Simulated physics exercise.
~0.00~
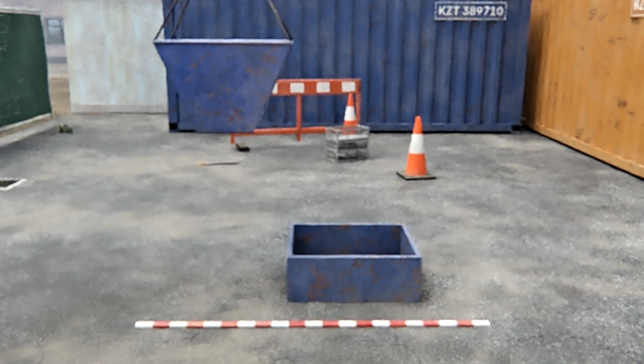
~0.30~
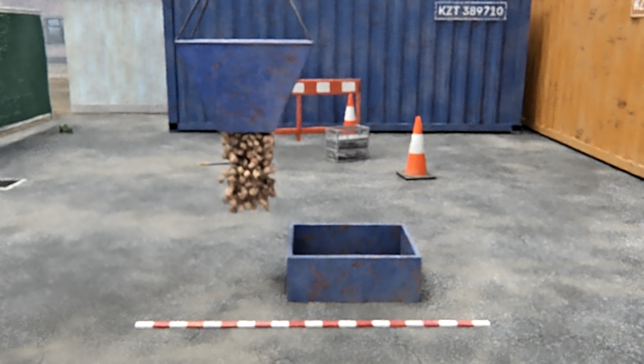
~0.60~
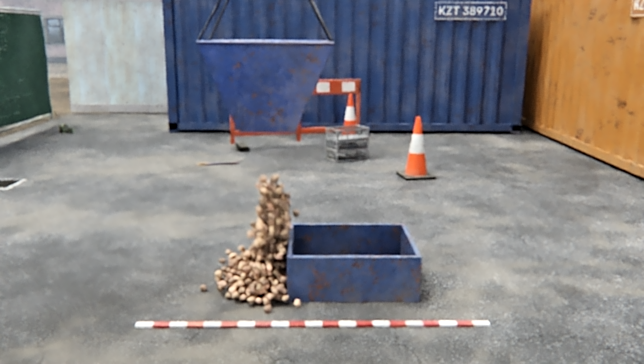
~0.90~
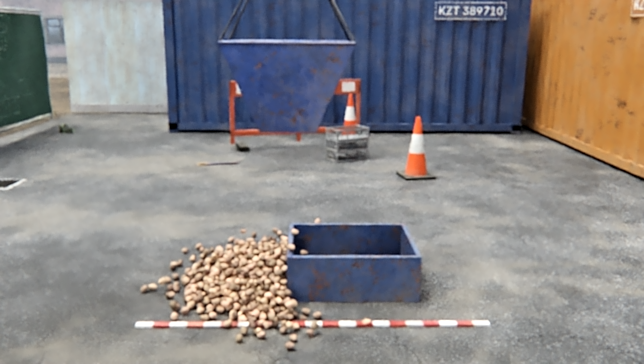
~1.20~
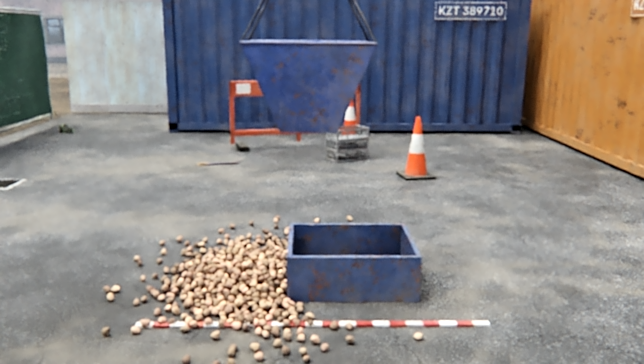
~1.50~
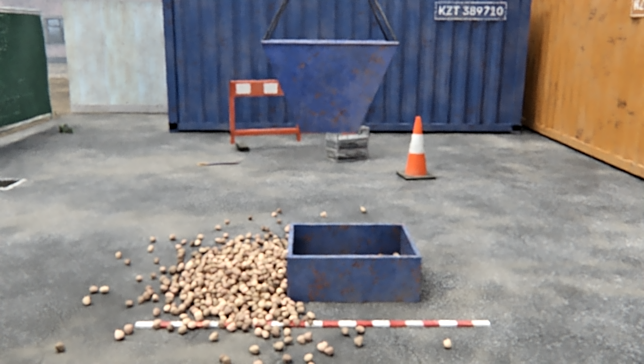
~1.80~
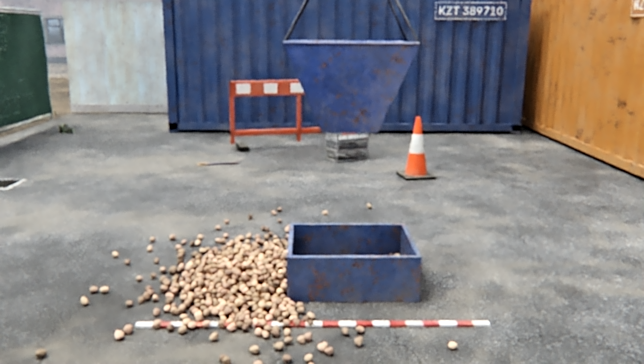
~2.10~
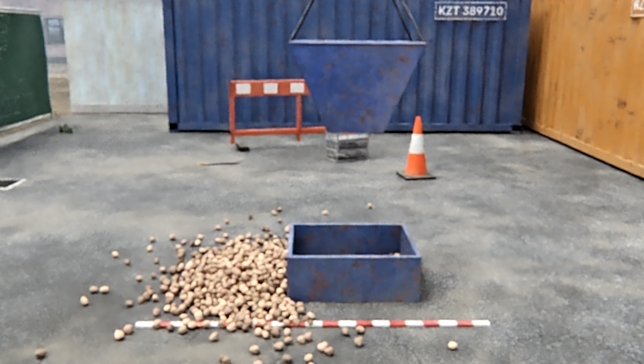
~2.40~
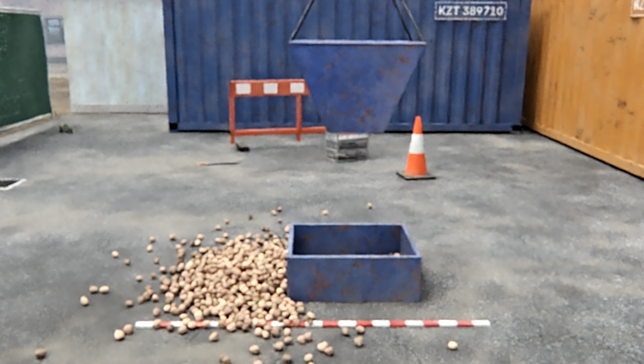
In a paved yard with shipping containers, a blue skip moving right releases smooth brownish stones from its underside, which land mostly left of an open bin and spread over a striped staff; the empty skip stops farther right, leaving a scattered heap beside the nearly empty bin.
